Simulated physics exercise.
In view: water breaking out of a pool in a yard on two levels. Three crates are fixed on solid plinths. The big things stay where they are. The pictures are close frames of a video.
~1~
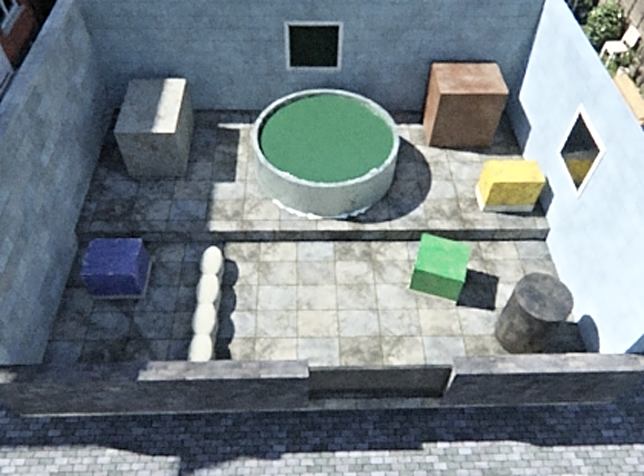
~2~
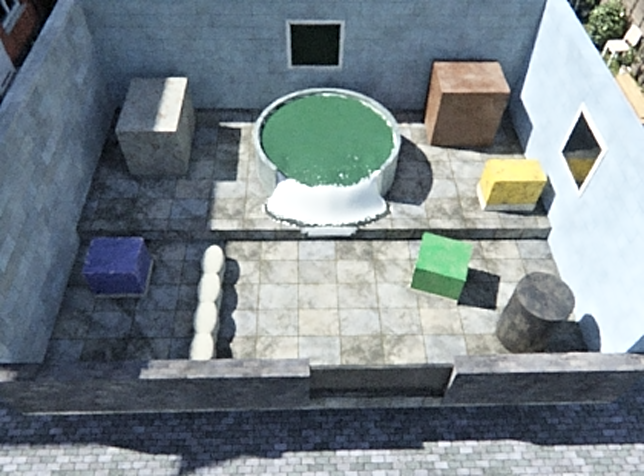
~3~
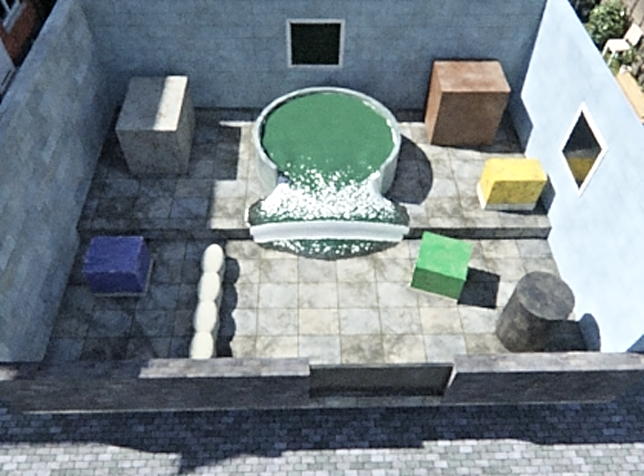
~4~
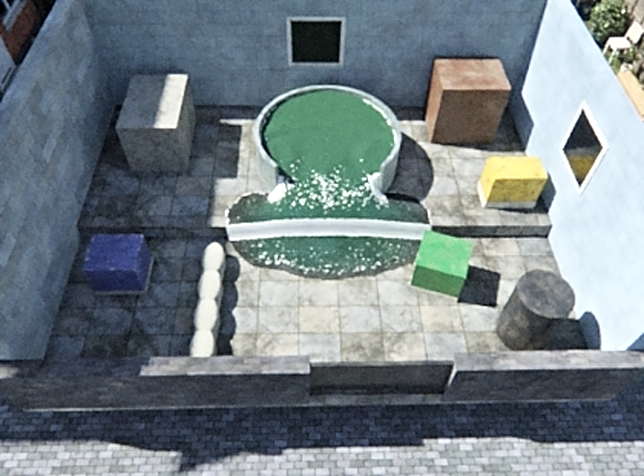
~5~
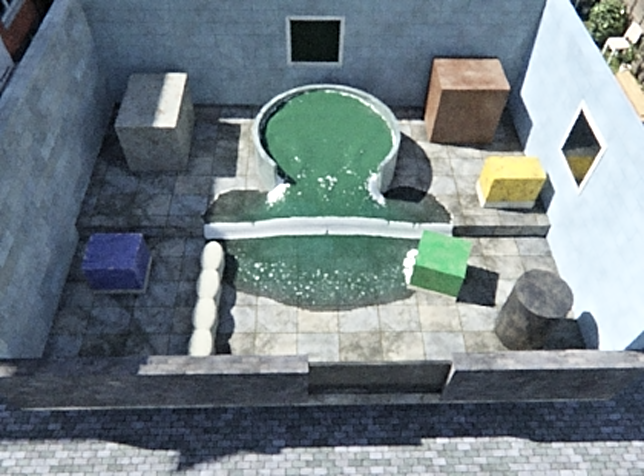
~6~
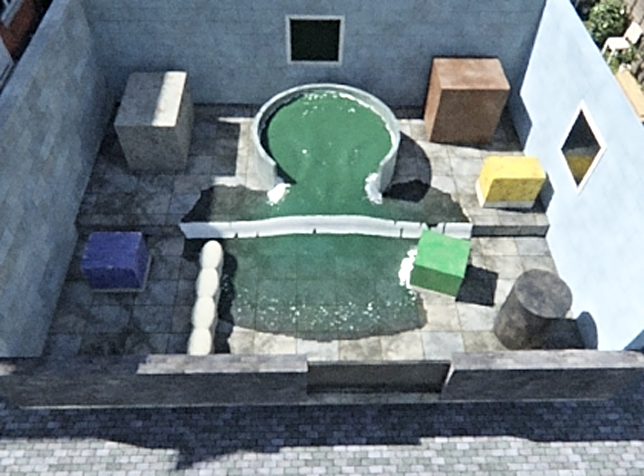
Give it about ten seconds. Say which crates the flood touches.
In the end: The yellow crate stays dry; the blue crate gets wet; the green crate gets wet.
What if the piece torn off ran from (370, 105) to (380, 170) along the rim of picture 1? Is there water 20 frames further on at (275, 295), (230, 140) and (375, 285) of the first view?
In turn: Clear, covered, no water.
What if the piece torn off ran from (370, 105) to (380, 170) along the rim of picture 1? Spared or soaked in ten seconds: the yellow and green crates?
One by one: Yellow is soaked; green ends up wet.
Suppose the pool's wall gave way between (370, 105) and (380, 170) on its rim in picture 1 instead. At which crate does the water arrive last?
Last comes the blue crate.
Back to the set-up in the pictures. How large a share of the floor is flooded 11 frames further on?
Roughly 45 per cent.
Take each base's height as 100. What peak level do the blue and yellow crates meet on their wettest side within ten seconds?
About 180 and 20 per cent.
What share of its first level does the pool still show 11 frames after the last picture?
Roughly 40 per cent.
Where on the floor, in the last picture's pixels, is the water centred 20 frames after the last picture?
Around (343, 274).
A moment on, water covers 35 % of the floor; the yellow crate water round its plinth, the blue crate water round its plinth, the green crate water round its plinth.
Next, water covers 45 % of the floor; the yellow crate water round its plinth, the blue crate water round its plinth, the green crate water round its plinth.
Then, water covers 50 % of the floor; the yellow crate water round its plinth, the blue crate water round its plinth, the green crate water round its plinth.
Later, water covers 55 % of the floor; the yellow crate water round its plinth, the blue crate water round its plinth, the green crate water round its plinth.
In the end, water covers 55 % of the floor; the yellow crate stayed above the water, the blue crate was topped, the green crate was topped.
